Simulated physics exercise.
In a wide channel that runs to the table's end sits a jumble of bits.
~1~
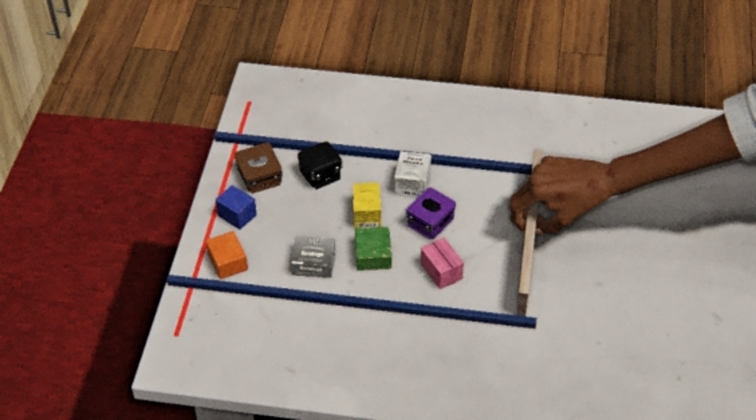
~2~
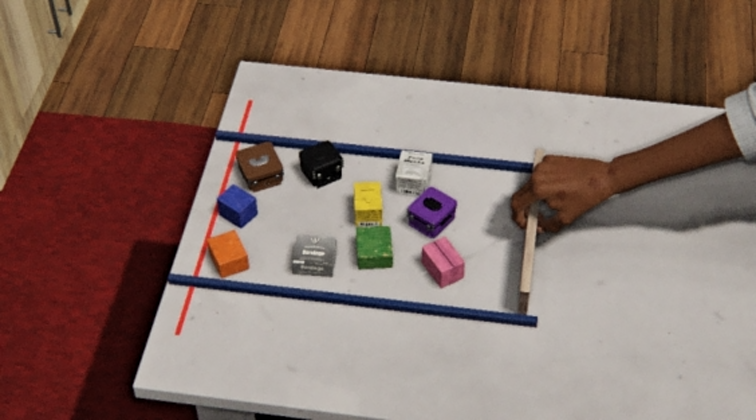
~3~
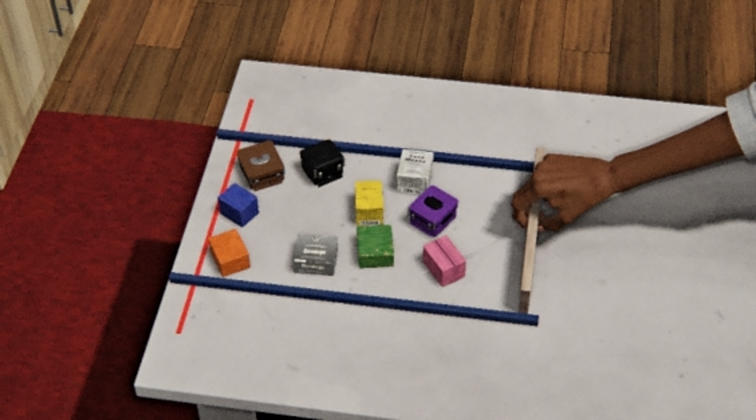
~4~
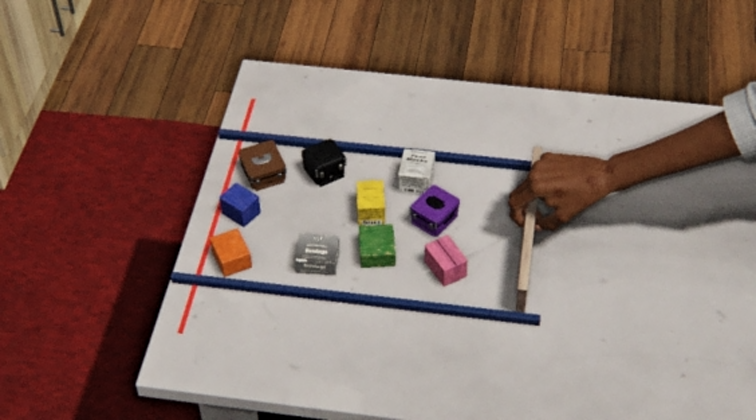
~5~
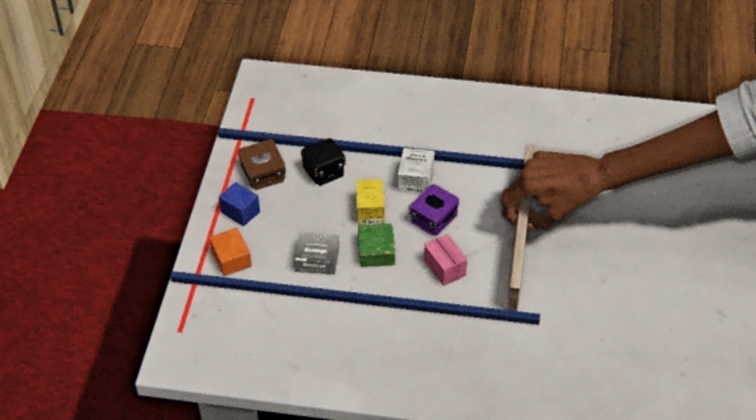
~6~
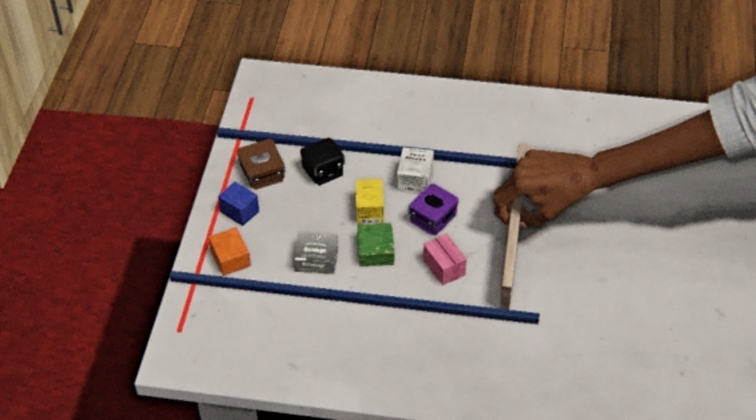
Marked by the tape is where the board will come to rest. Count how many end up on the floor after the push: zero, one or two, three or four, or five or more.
Honestly, the push sends five or more of them over the end.
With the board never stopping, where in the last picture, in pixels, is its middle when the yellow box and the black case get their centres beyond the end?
The middle is at (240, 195) when it's the yellow box, and at (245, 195) when it's the black case.
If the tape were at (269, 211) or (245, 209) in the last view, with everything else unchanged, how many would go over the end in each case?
Well, you'd get 2 the first time and 4 the second time.
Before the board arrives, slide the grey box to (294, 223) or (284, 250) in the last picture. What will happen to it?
Results in order - down; down.
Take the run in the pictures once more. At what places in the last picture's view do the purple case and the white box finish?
Same order as the question: First (203, 190), second (216, 150).
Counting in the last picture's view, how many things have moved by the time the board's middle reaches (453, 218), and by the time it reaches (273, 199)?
Up to then 2, and up to the other point 10.
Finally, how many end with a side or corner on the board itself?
Count: 3.
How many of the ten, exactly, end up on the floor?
Count of fallen: 7.
Soon after, none off yet; blue block at rest near (239, 204); orange block at rest near (230, 251); brown case at rest near (261, 165).
After that, none off yet; blue block moving near (231, 204); orange block displaced about its own width near (180, 251); brown case displaced about its own width near (233, 165).
In the end, the number that fall off is five or more; gone, green block, yellow box, grey box, black case, brown case, orange block and blue block.
